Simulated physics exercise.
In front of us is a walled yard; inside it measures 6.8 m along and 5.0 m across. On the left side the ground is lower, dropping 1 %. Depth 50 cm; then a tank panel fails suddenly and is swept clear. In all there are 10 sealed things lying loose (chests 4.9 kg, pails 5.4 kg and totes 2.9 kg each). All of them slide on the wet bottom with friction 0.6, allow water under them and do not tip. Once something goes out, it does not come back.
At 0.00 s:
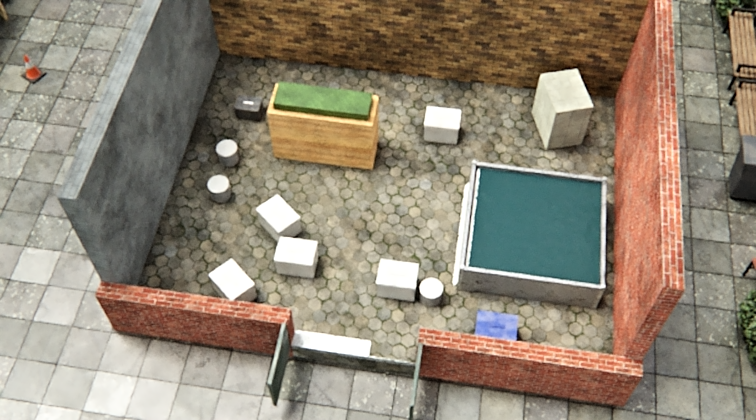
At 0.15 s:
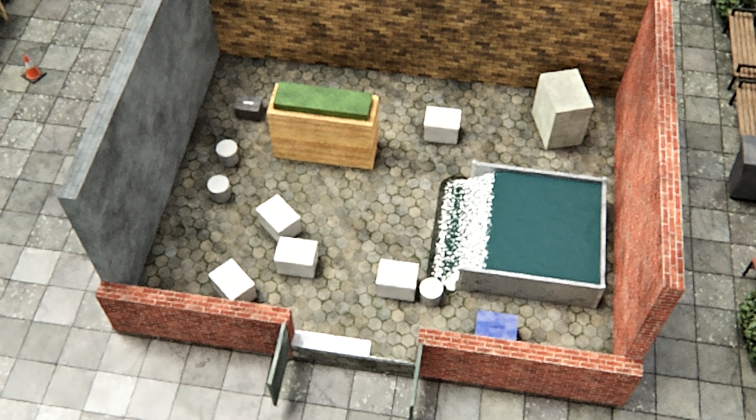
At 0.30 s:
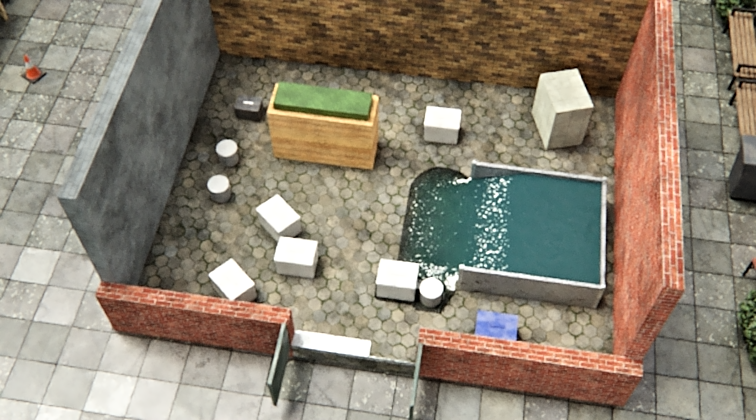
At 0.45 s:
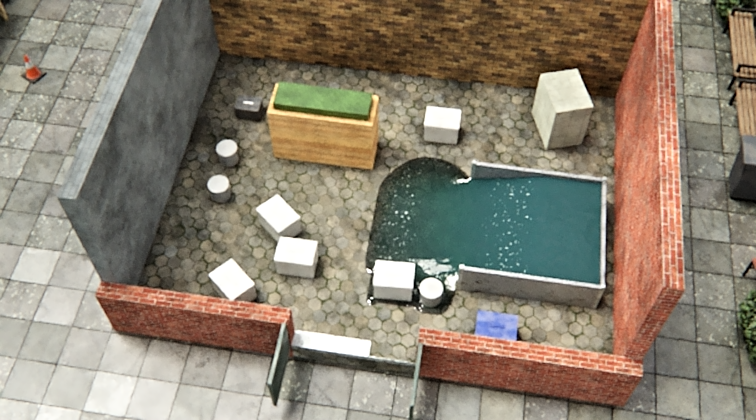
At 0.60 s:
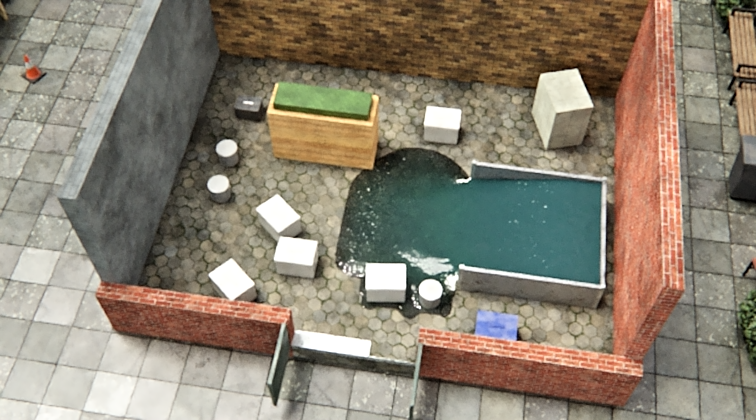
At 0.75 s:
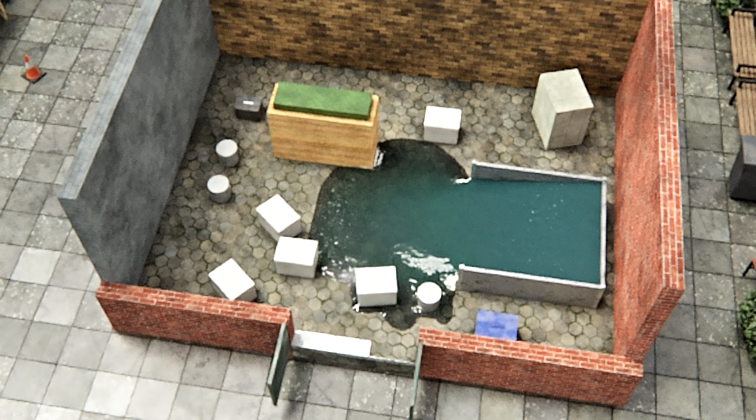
Water poured out of the open left side of a raised pool in a walled yard and spread leftward across the paving, surrounding a white box and a small round pail and nudging the box left.
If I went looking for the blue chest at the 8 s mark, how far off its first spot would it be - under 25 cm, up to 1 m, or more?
You would find it within 25 cm of its spot.
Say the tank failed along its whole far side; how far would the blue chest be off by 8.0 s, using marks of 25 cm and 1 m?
Well, the blue chest scoots over a bit then.
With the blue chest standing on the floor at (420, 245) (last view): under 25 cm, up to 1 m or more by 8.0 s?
It goes a long way.
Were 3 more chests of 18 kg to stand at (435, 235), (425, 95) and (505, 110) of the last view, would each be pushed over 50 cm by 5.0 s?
First beyond, then within, then within.
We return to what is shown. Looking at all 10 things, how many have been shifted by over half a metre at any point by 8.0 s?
The total is 8.
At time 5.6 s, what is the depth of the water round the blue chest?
Close to 0 centimetres.
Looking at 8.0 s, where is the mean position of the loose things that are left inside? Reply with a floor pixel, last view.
They're centred close to (340, 204).
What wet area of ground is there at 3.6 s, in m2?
Wet area: Approx. 24 m2.
After 1.6 s the blue chest is near (497, 326), 0.0 m from its start, aground; 0 of 10 are out; 1 afloat.
After 3.6 s the blue chest is near (497, 326), 0.0 m from its start, aground; 1 of 10 are out; 5 afloat.
After 5.6 s the blue chest is near (497, 326), 0.0 m from its start, aground; 1 of 10 are out; 6 afloat.
After 8.0 s the blue chest is near (497, 326), 0.0 m from its start, aground; 1 of 10 are out; 7 afloat.
